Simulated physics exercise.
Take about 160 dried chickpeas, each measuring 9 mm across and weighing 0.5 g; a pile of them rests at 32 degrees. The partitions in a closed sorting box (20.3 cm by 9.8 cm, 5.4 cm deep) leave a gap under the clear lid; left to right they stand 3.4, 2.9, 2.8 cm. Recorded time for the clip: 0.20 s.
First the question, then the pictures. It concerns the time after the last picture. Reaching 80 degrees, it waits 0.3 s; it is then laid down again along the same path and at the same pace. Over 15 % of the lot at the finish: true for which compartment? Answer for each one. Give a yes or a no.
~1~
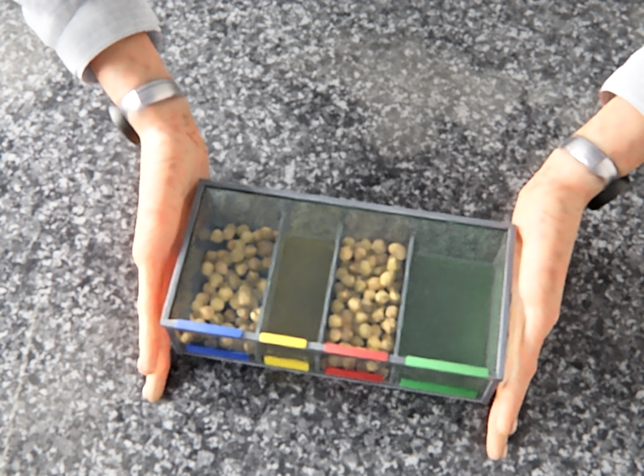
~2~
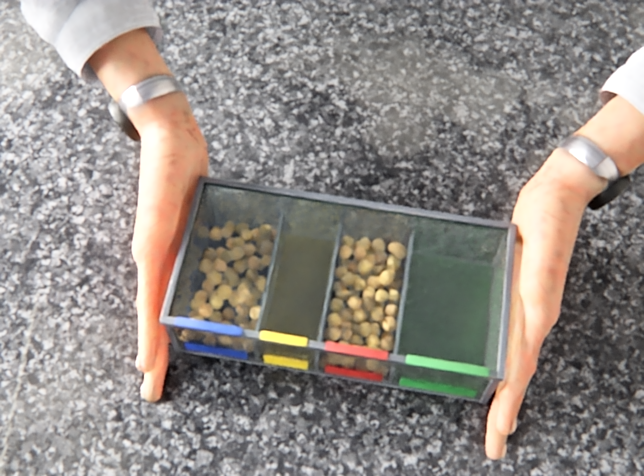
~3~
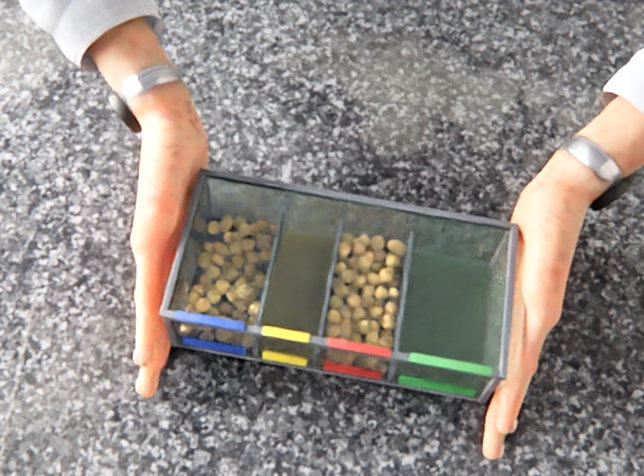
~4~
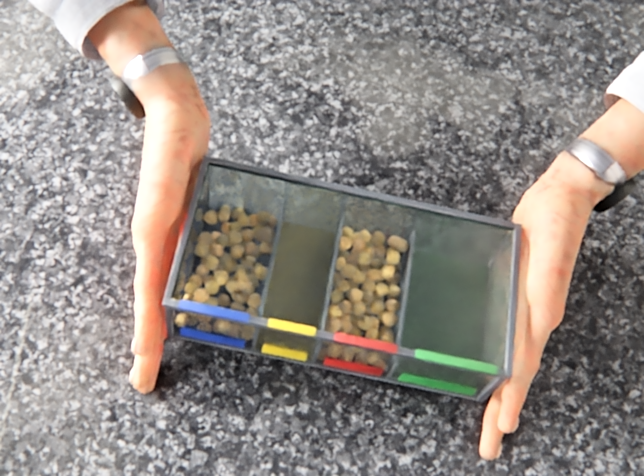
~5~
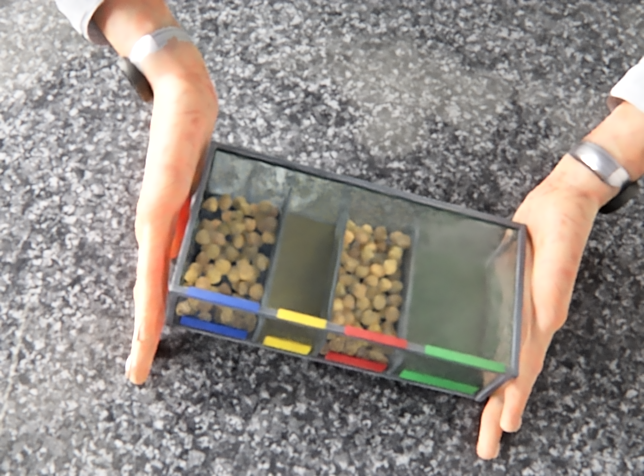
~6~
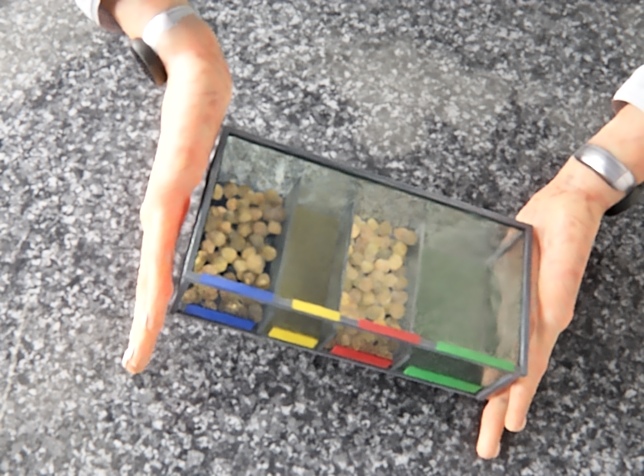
Red - yes; blue - yes; green - yes; yellow - no.
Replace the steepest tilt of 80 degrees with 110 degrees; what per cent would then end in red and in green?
Red 5 %, green 95 %.
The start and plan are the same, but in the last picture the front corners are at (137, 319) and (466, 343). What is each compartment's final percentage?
Red = 50 %; blue = 50 %; green = 0 %; yellow = 0 %.
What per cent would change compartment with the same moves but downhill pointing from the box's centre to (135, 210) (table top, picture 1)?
My guess is roughly 15 percent.
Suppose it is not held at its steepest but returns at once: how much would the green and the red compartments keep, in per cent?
Final amounts would be green 15% and red 50%.
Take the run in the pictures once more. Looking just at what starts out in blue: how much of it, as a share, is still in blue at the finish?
Around 70 percent stays put.
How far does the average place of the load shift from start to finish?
3.5 cm or thereabouts.
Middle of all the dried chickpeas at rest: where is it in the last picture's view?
Somewhere around (371, 292) in the final frame.
Then, 0.73 s after the last picture, tilt 80 degrees; red 50 %, blue 35 %, green 10 %, yellow 5 %.
Then, 1.21 s after the last picture, tilt 43 degrees; red 45 %, blue 35 %, green 25 %.
Then, 1.77 s after the last picture, tilt 0 degrees; red 45 %, blue 35 %, green 25 %.
In the end, red 45 %, blue 35 %, green 25 %, yellow 0 %.
